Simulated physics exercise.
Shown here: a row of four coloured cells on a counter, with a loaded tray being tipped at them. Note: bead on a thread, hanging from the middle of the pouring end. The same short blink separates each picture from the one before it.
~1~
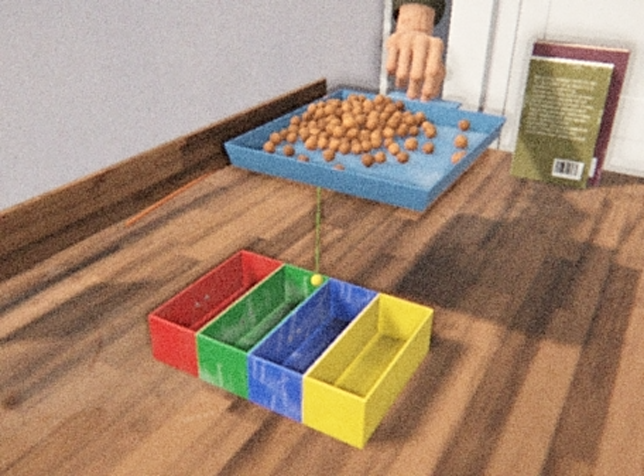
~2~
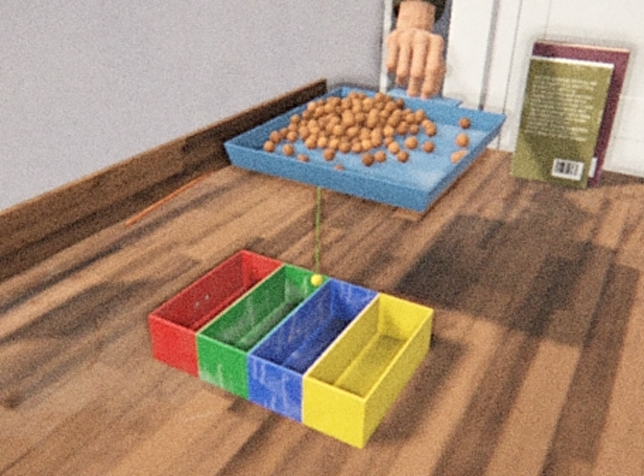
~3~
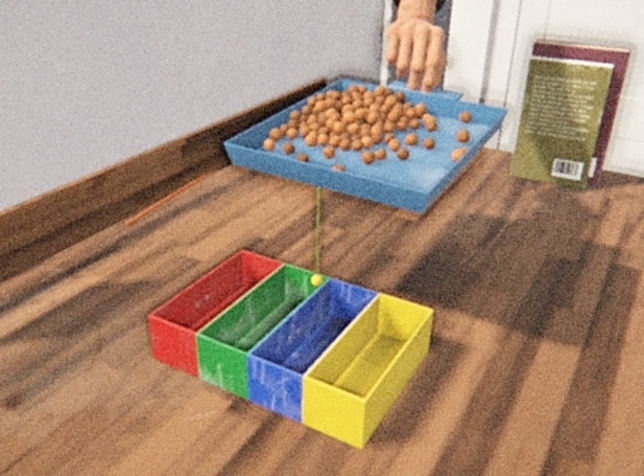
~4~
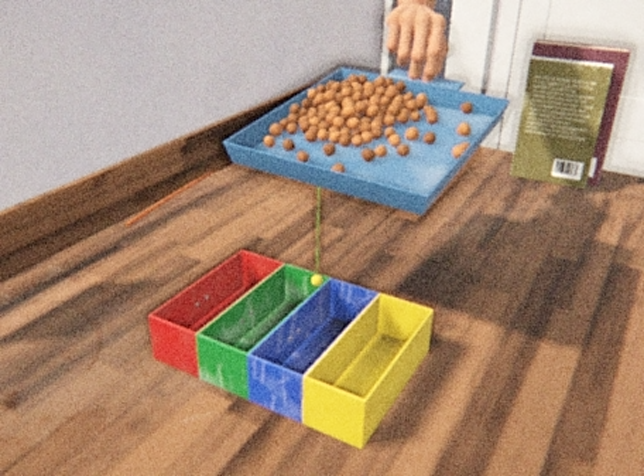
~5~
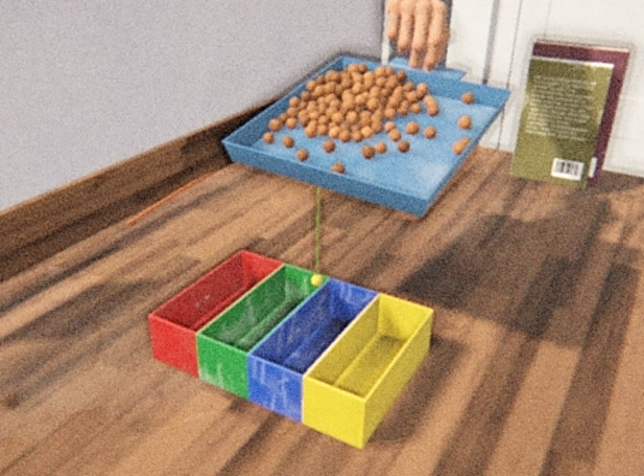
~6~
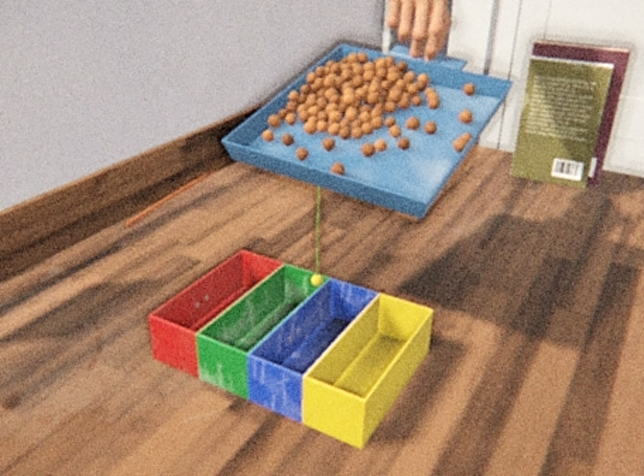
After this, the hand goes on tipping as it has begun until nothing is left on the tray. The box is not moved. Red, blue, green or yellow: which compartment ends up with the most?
The yellow one.
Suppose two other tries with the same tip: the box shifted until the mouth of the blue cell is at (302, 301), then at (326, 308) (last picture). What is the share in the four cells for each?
Close to 50 in a hundred, then close to 70 in a hundred.
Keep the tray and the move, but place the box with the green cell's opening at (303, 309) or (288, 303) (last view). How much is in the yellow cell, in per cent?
Roughly 30% first, roughly 40% second.
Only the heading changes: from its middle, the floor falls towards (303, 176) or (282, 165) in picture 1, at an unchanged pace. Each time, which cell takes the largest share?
The cell in red, then the red cell.
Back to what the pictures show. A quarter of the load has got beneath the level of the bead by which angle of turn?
Angle: Close to 100°.
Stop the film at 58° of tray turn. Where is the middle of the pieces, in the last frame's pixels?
About (350, 151).
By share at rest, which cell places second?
That's that blue cell.
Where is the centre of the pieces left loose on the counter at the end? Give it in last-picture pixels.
The middle is around (392, 460).
Just after the last frame, tray tipped steeply; almost all on the tray; just a few in the yellow cell; about a tenth falling or outside the box.
A moment on, tray tipped right over; roughly two thirds on the tray; about a tenth in the yellow cell; about a tenth in the blue cell; just a few in the red cell; just a few in the green cell; roughly a quarter falling or outside the box.
Further on, tray tipped past a quarter turn; roughly half in the yellow cell; roughly a quarter in the blue cell; about a tenth in the green cell; just a few in the red cell; roughly a quarter falling or outside the box.
When it is over, tray tipped past a quarter turn; roughly half in the yellow cell; roughly a quarter in the blue cell; about a tenth in the green cell; just a few in the red cell; roughly a quarter outside the box.
